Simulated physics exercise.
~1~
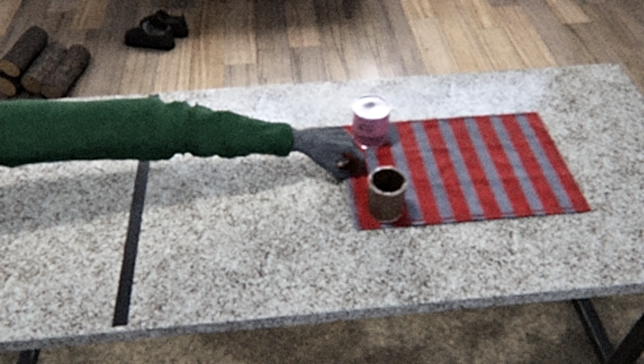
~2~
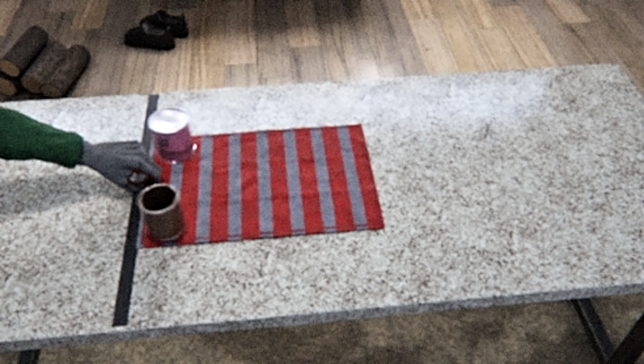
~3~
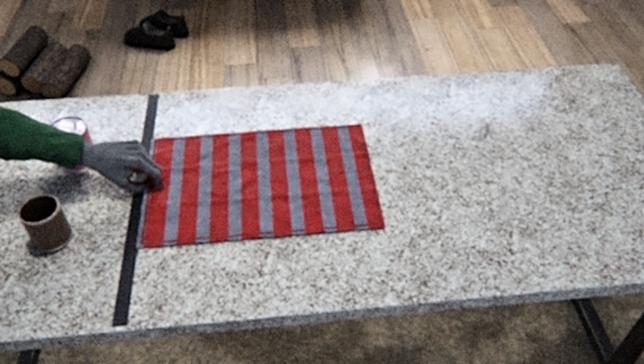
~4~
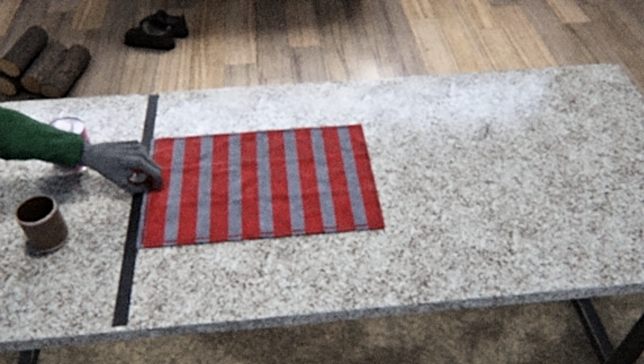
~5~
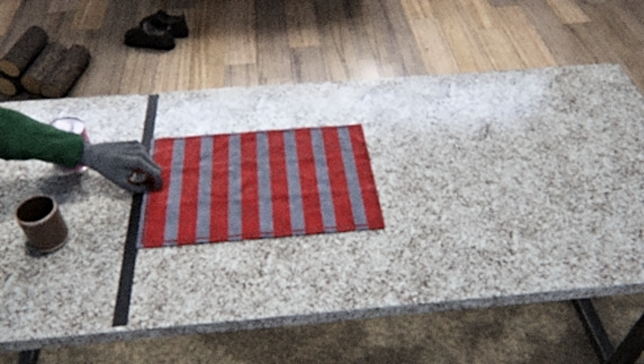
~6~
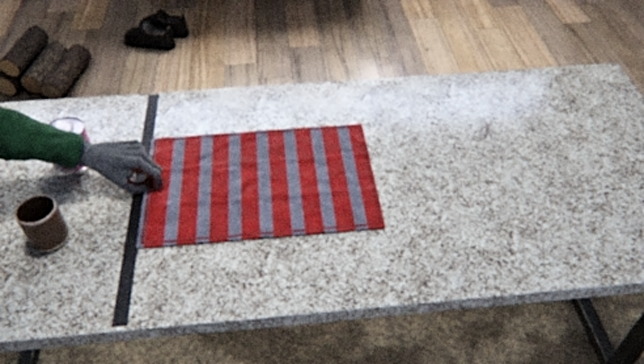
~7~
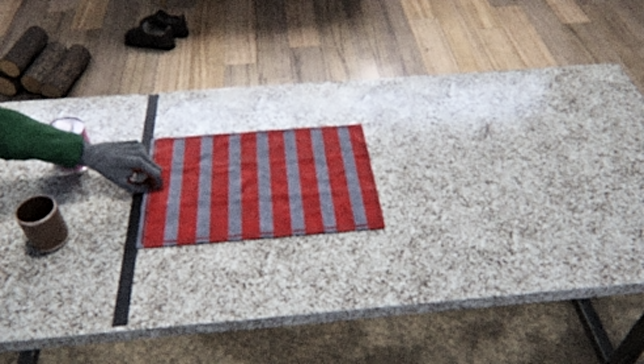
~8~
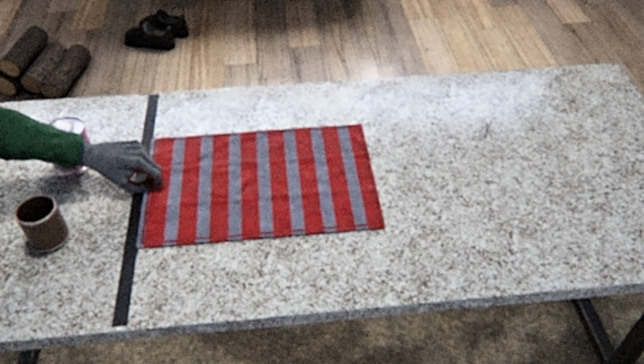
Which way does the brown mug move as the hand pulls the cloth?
The brown mug moves to the left, ending up past the dark strip of tape.
